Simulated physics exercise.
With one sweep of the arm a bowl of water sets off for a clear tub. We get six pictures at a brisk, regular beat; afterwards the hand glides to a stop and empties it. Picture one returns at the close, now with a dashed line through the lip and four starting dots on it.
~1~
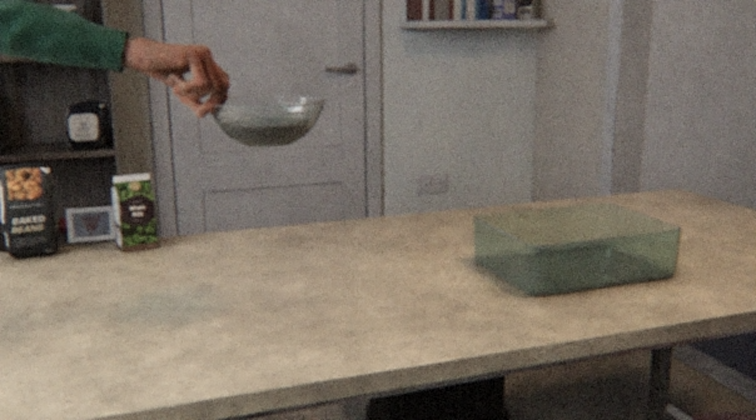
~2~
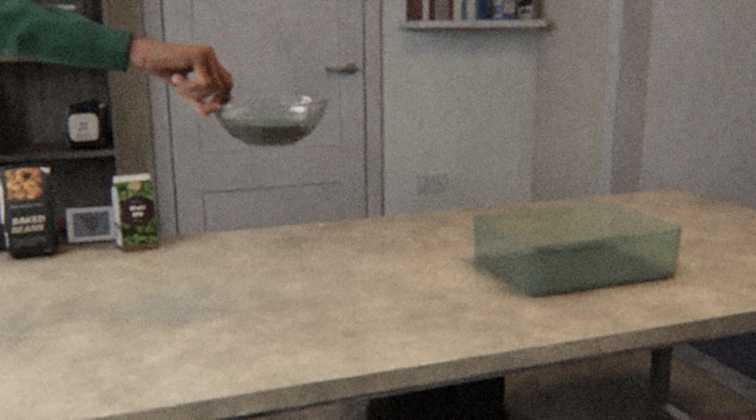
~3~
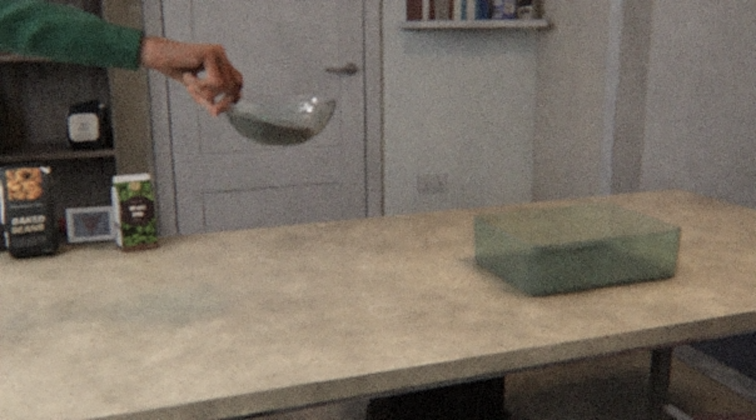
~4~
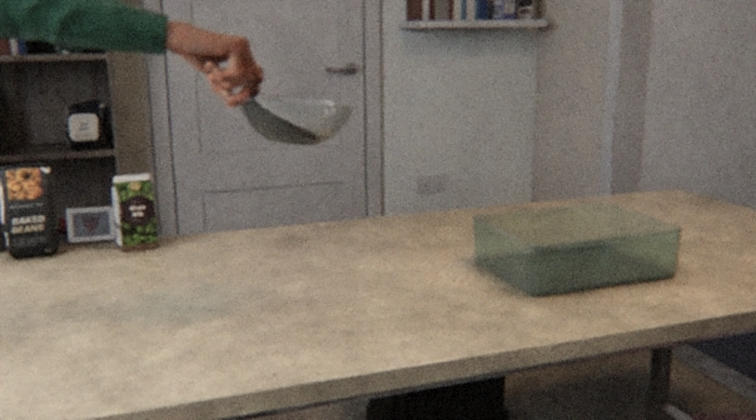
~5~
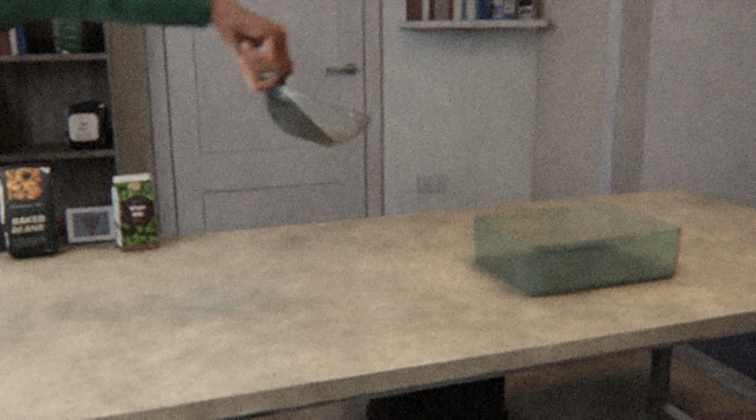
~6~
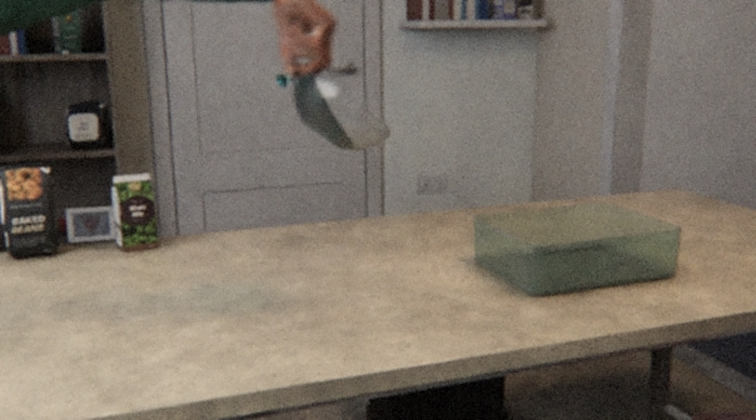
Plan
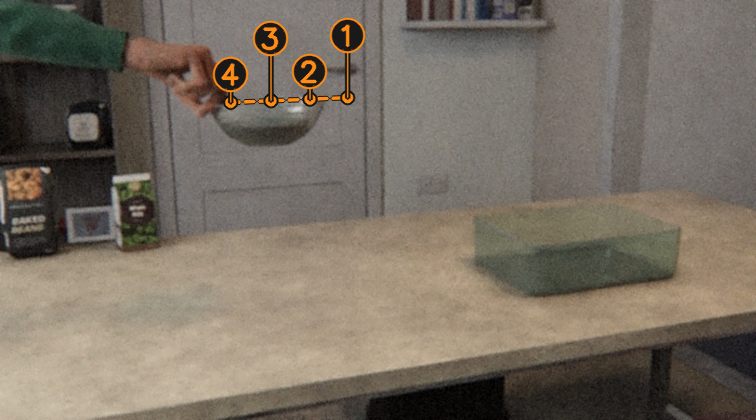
A hand in a green sleeve holds a clear glass bowl of water above a pale stone-look table, seen from slightly above in a room with a grey door. A green-tinted clear tub sits at right, with a dark packet and a green-and-white carton at left. The hand shifts right and tilts the bowl steeply, water reaching over its rim, while the camera stays still.
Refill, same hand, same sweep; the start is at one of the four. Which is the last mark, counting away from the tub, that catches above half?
Take 1.
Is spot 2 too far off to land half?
Yes.
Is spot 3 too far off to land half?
Yes.
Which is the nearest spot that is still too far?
2.
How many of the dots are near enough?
One.
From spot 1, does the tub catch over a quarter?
Yes.
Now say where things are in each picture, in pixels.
Upright, lip at (320, 98); tub from (525, 296) to (673, 275); nothing has left yet, in the first picture.
Upright, lip at (323, 98); nothing has left yet, in the second picture.
Upright, lip at (332, 98); nothing has left yet, in the third picture.
Tipped about 7°, lip at (348, 104); nothing has left yet, in the fourth picture.
Tipped about 20°, lip at (368, 116); water is over the rim, down to (262, 85), in the fifth picture.
Tipped about 38°, lip at (385, 132); water is over the rim, down to (283, 84), in the sixth picture.
In orange, 1 at (347, 97); 2 at (309, 99); 3 at (270, 100); 4 at (230, 102).
With 1, about 70 % lands in the tub, 11 % falls short and 19 % goes beside or beyond.
With 2, about 30 % lands in the tub, 60 % falls short and 10 % goes beside or beyond.
With 3, about 0 % lands in the tub, 96 % falls short and 4 % goes beside or beyond.
With 4, about 0 % lands in the tub, 100 % falls short.
